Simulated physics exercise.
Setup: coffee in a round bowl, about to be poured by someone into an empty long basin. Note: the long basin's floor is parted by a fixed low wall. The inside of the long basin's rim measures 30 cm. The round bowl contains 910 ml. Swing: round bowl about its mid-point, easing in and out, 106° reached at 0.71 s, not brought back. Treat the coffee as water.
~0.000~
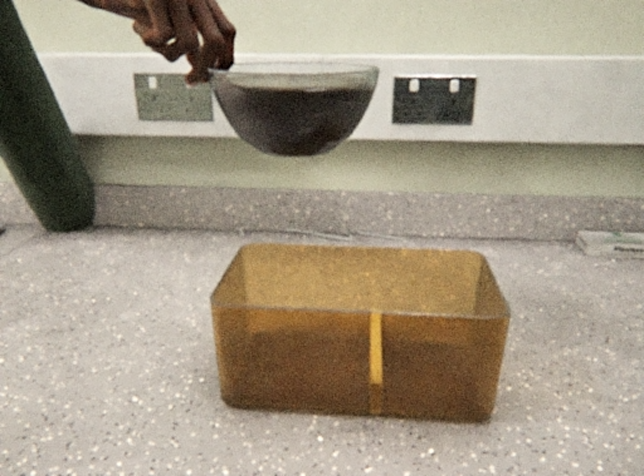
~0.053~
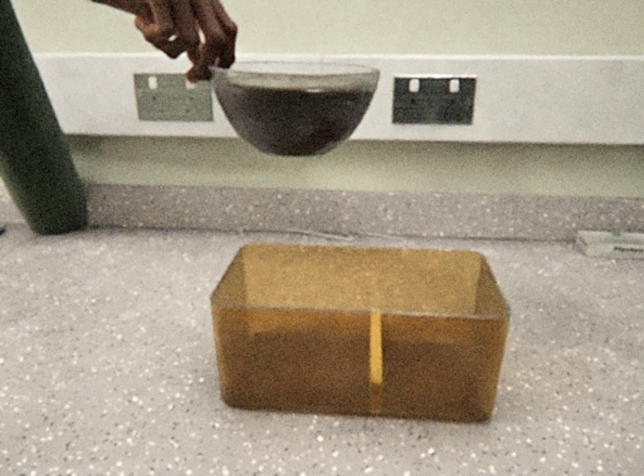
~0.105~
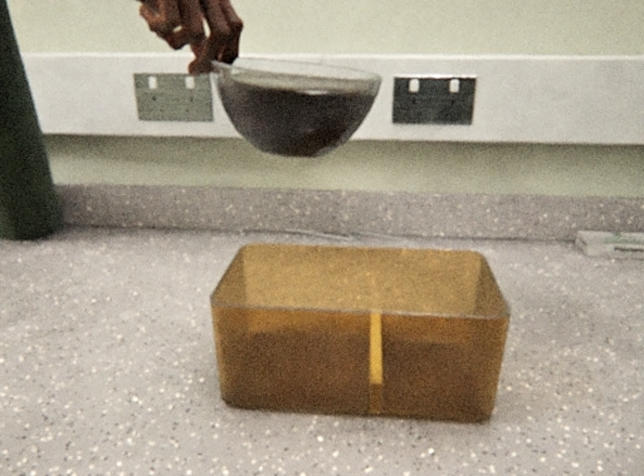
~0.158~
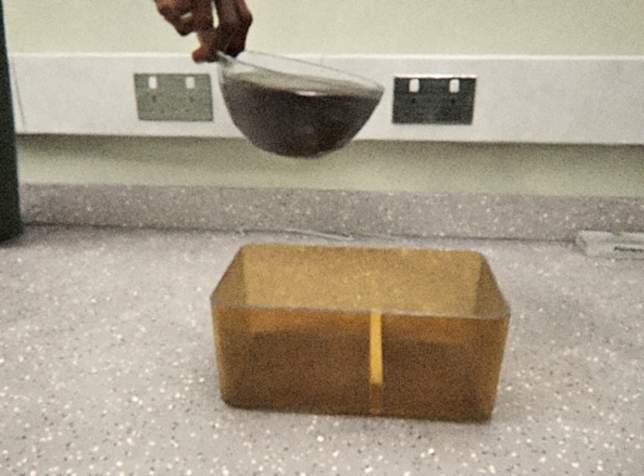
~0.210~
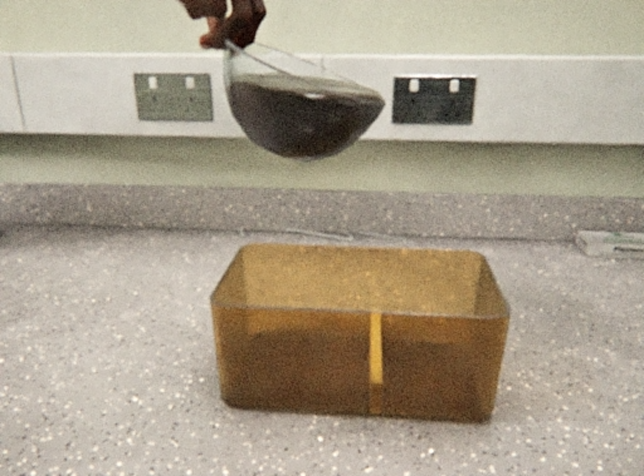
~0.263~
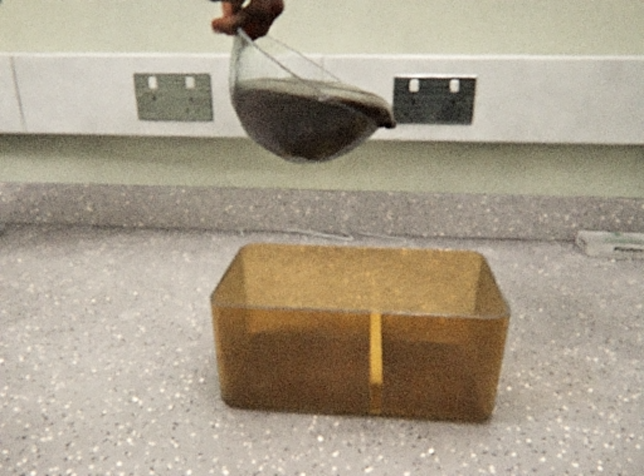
The footage shows a hand tilting a clear round bowl of dark liquid rightward above an amber long basin on a speckled counter, while a green object slides out of view at left; liquid then starts over the bowl's right rim.
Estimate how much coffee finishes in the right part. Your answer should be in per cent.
I would say 62 per cent.
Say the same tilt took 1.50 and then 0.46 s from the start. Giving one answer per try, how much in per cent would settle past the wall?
Respectively 75 and 60 %.
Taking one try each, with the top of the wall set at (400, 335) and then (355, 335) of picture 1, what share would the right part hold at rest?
First 60, then 80 per cent.
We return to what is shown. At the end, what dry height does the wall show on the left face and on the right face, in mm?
Looks like roughly 28 mm on the left and roughly 10 mm on the right.
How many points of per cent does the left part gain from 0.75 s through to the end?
About 18 percent.
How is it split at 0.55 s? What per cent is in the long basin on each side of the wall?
Left side near 0, right side near 38.
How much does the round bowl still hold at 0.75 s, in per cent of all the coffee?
Near 0 percent, more or less.
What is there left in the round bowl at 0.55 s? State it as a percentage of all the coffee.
Roughly 14 %.
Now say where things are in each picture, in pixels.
In the first frame, it leans 0°; its right rim is at (378, 71); the coffee meets the walls at (219, 81) and (373, 82); the long basin's rim runs from (227, 271) to (495, 282); the wall's top is at (376, 343).
In the second frame, it leans 1°; its right rim is at (379, 73); the coffee meets the walls at (220, 79) and (373, 83).
In the third frame, it leans 6°; its right rim is at (381, 79); the coffee meets the walls at (222, 77) and (375, 87).
In the fourth frame, it leans 12°; its right rim is at (383, 90); the coffee meets the walls at (225, 76) and (379, 90).
In the fifth frame, it leans 21°; its right rim is at (384, 105); the coffee meets the walls at (231, 77) and (384, 97); 1 per cent is over the edge.
In the sixth frame, it leans 32°; its right rim is at (383, 122); the coffee meets the walls at (236, 83) and (376, 106); 7 per cent is over the edge.
Then, 0.55 s in, the tilt is 93° and 15 per cent is still to pour, 0 is left of the wall and 37 right of it.
Then, 0.75 s in, the tilt is 106° and 0 per cent is still to pour, 15 is left of the wall and 68 right of it.
Then, 0.97 s in, the tilt is 106° and 0 per cent is still to pour, 20 is left of the wall and 75 right of it.
Then, 1.21 s in, the tilt is 106° and 0 per cent is still to pour, 32 is left of the wall and 62 right of it.
Finally, 32 per cent lies left of the wall, 62 right of it and 5 outside.
